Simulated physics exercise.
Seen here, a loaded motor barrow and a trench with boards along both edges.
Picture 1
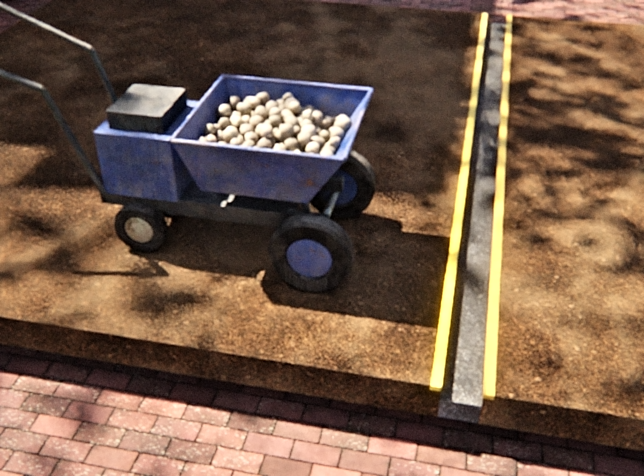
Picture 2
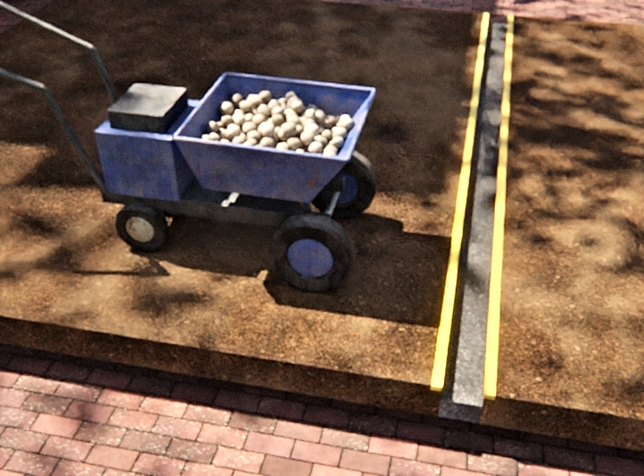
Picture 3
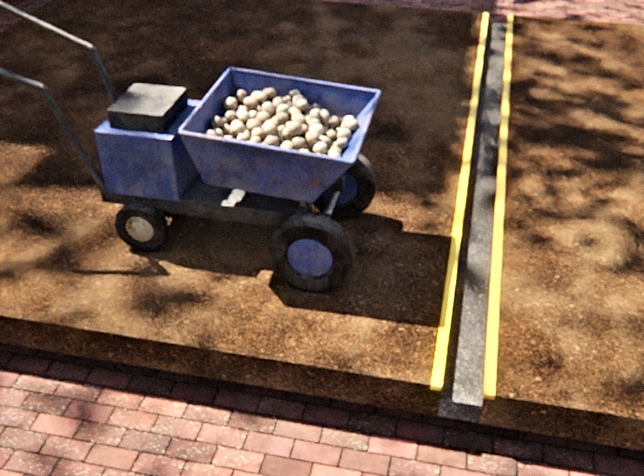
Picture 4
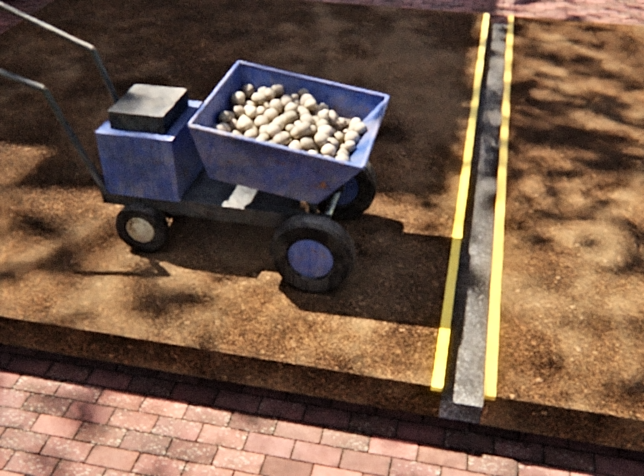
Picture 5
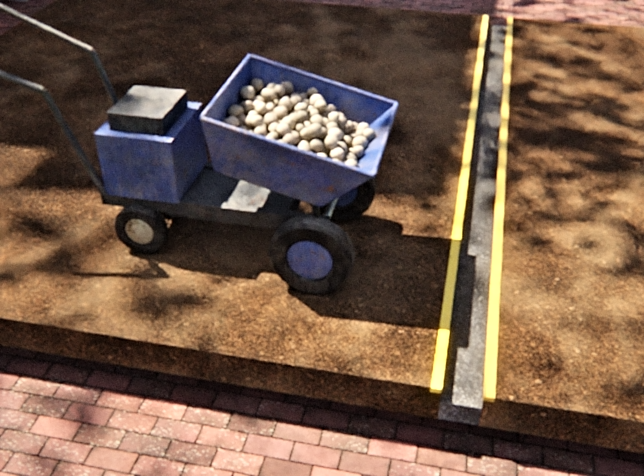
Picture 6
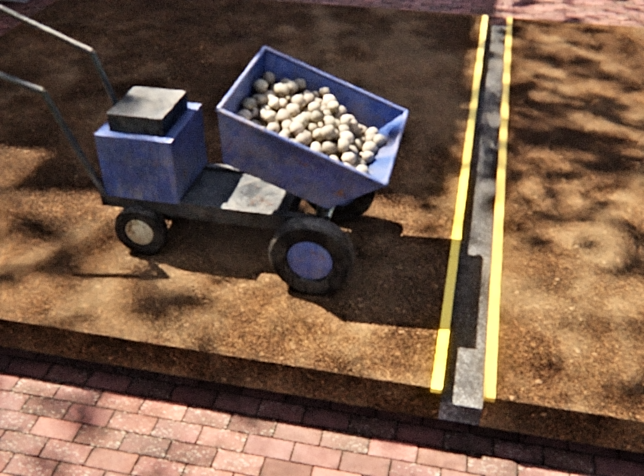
To begin with, a blue motor barrow loaded with pale, rounded pebbles stands on brown ground, its skip level, left of a narrow trench edged with yellow boards. The skip then gradually tilts toward the trench, its back end rising clearly while the wheels stay put and the pebbles remain inside.
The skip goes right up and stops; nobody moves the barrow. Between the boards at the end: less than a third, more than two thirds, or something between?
The trench ends with between a third and two thirds of it.
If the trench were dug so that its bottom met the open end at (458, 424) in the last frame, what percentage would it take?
Some 60 per cent.
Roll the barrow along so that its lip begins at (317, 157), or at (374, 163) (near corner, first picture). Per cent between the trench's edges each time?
In turn 30 and 40 in a hundred.
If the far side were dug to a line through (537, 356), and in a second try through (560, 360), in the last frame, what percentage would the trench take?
The first gives 70 %, the second 80 %.
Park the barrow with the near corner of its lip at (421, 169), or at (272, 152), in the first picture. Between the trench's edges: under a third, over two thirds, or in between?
In turn: Less than a third; less than a third.
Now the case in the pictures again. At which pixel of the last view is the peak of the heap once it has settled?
At about (465, 254).
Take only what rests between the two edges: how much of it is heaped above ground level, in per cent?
Roughly 55 in a hundred.
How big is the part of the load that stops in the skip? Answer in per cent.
Near 10 %.
Shortly afterwards, skip tipped steeply; the whole lot in the skip.
Next, skip tipped right over; the bulk in the skip; a little short of the trench; a little in or heaped over the trench; only a few beyond it; only a few falling.
Some moments later, skip tipped right over; near a quarter in the skip; near a quarter short of the trench; near a third in or heaped over the trench; near a quarter beyond it.
In the end, skip tipped right over; a little in the skip; near a quarter short of the trench; near half in or heaped over the trench; near a quarter beyond it.
